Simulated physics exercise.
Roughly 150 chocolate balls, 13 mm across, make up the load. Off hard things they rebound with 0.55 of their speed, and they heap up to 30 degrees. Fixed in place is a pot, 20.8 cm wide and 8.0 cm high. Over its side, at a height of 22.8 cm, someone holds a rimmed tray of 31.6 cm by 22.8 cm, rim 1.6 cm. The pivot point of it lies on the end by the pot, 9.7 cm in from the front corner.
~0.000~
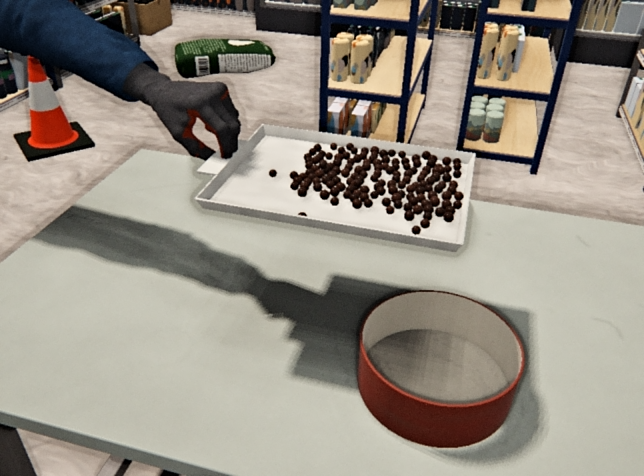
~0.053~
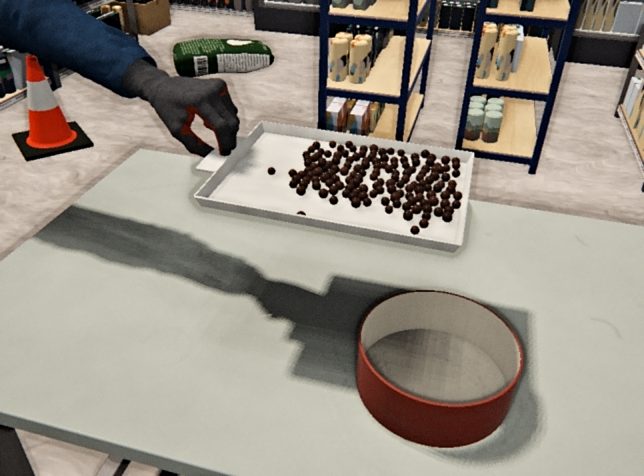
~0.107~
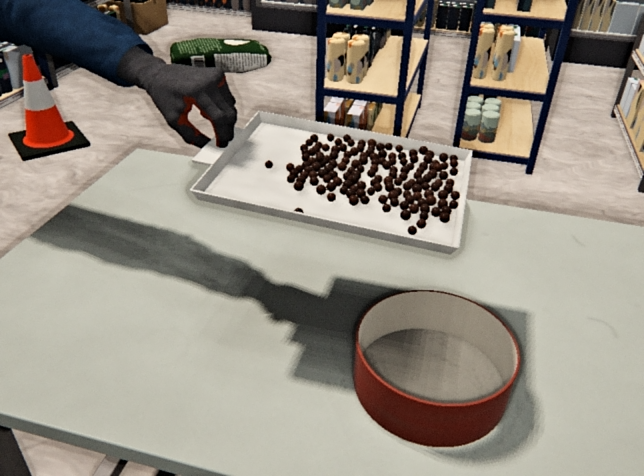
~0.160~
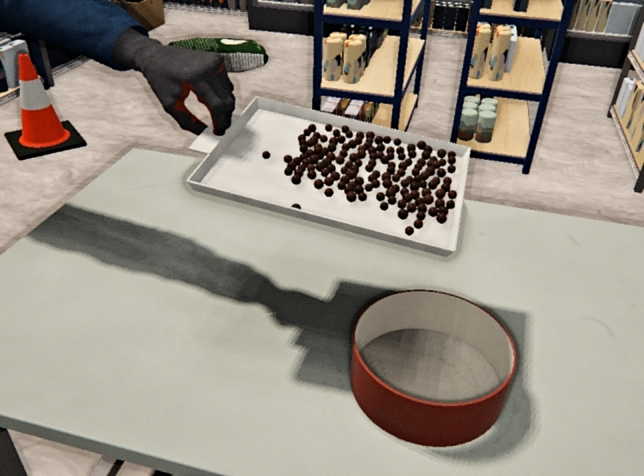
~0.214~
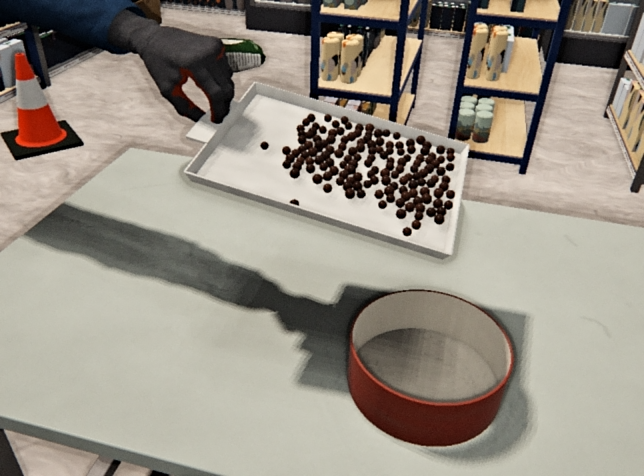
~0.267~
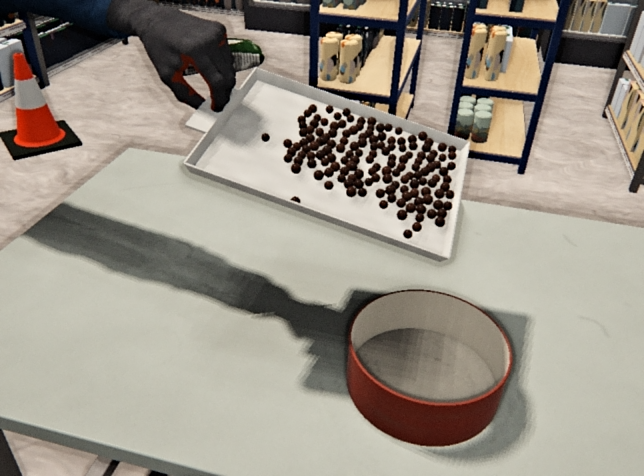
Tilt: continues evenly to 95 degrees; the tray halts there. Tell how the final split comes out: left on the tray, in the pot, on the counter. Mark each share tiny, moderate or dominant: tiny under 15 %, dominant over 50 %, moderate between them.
Tray: Tiny, pot: Dominant, counter: Tiny.
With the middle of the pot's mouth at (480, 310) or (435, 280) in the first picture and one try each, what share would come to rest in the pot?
About 70 percent the first time and about 15 percent the second.
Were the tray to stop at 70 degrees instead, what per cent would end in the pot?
In that case some 95 per cent.
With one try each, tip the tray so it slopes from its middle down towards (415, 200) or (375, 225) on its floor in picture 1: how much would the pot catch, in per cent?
First try: Around 60 percent; second try: Around 95 percent.
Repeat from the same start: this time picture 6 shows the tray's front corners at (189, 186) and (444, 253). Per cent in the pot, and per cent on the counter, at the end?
Pot 95; counter 5.
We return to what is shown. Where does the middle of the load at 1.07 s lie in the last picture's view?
I reckon close to (439, 300).
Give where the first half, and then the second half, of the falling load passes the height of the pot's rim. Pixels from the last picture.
Near (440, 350) at first, near (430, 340) afterwards.
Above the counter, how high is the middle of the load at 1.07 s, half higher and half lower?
Roughly 14 centimetres, more or less.
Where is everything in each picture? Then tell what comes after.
The first picture shows tray tilt 0 degrees, front corners at (202, 197) and (457, 240); middle of the pieces at (375, 178); pot at (441, 342).
The second picture shows tray tilt 1 degrees, front corners at (200, 195) and (456, 241); middle of the pieces at (373, 177).
The third picture shows tray tilt 4 degrees, front corners at (197, 188) and (453, 243), lowest corner right front; middle of the pieces at (371, 173).
The fourth picture shows tray tilt 8 degrees, front corners at (194, 179) and (450, 246), lowest corner right front; middle of the pieces at (369, 168).
The fifth picture shows tray tilt 12 degrees, front corners at (191, 170) and (447, 249), lowest corner right front; middle of the pieces at (368, 163).
The sixth picture shows tray tilt 16 degrees, front corners at (191, 162) and (445, 252), lowest corner right front; middle of the pieces at (370, 160); pot at (429, 341). The tray's pace is about 80 degrees a second.
After 0.75 s, tilt 54 degrees; the tray holds 90 %, the pot 0 %.
After 1.07 s, tilt 79 degrees; the tray holds 40 %, the pot 40 %.
After 1.49 s, tilt 95 degrees; the tray holds 0 %, the pot 100 %.
At rest (2.1 s), tray 0 %, pot 100 %, counter 0 %.
